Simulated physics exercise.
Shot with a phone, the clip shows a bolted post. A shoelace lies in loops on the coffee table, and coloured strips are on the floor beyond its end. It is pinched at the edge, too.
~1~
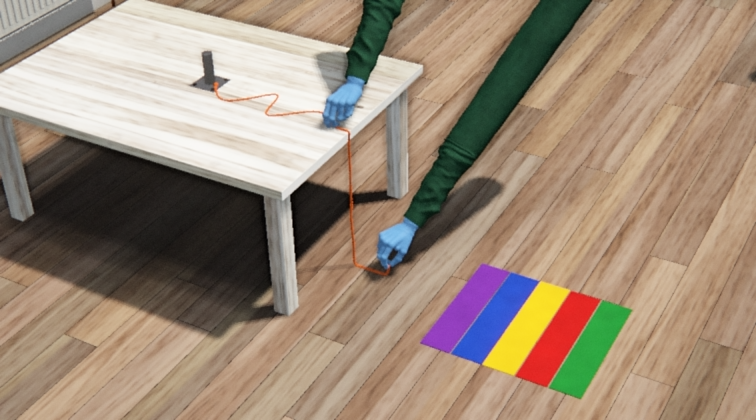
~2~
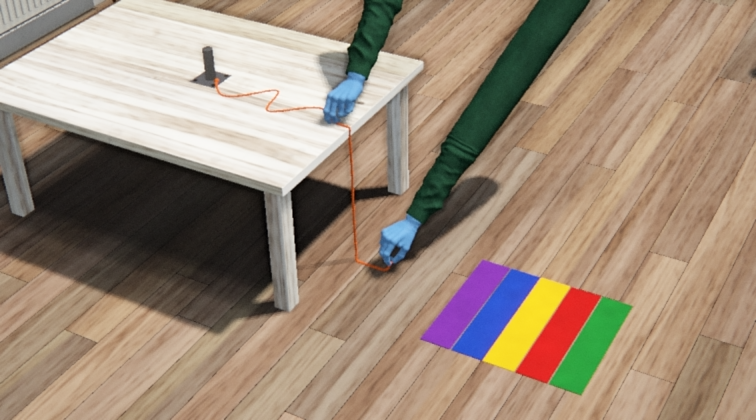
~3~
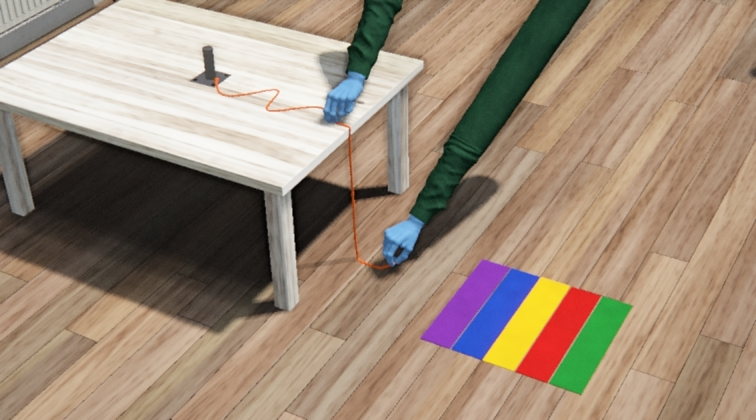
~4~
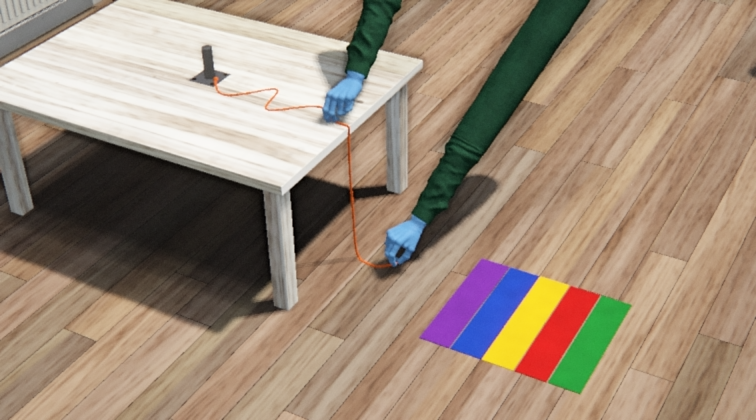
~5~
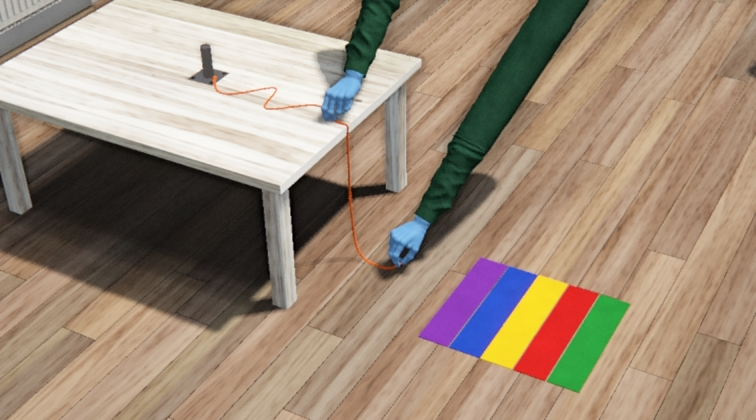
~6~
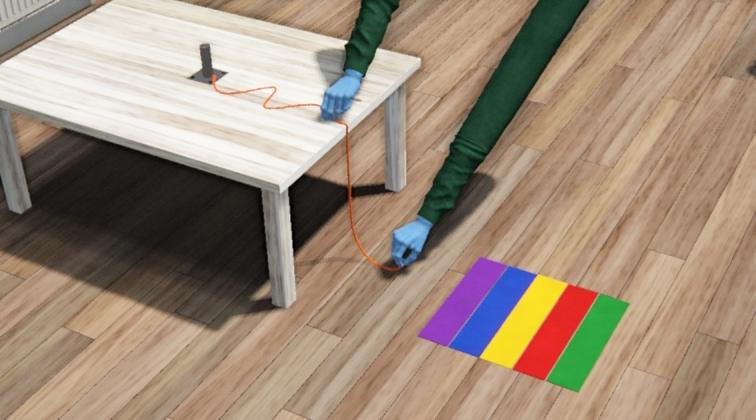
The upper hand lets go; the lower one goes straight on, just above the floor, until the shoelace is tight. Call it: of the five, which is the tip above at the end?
The red strip.
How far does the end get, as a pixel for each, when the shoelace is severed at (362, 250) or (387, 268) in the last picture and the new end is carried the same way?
Roughly at (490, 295) the first time and at (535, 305) the second.
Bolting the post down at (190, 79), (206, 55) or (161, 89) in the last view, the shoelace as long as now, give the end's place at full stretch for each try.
Roughly (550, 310), then (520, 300), then (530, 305).
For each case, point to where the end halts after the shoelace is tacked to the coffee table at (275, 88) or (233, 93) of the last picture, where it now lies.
First try near (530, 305), second near (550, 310).
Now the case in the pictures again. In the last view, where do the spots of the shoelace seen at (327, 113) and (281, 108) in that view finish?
To (378, 150) for the first and to (334, 116) for the second.
A little later, end near (510, 298); over blue.
Next, end near (543, 309); over yellow.
When it is tight, end near (562, 315); over red. The red one.
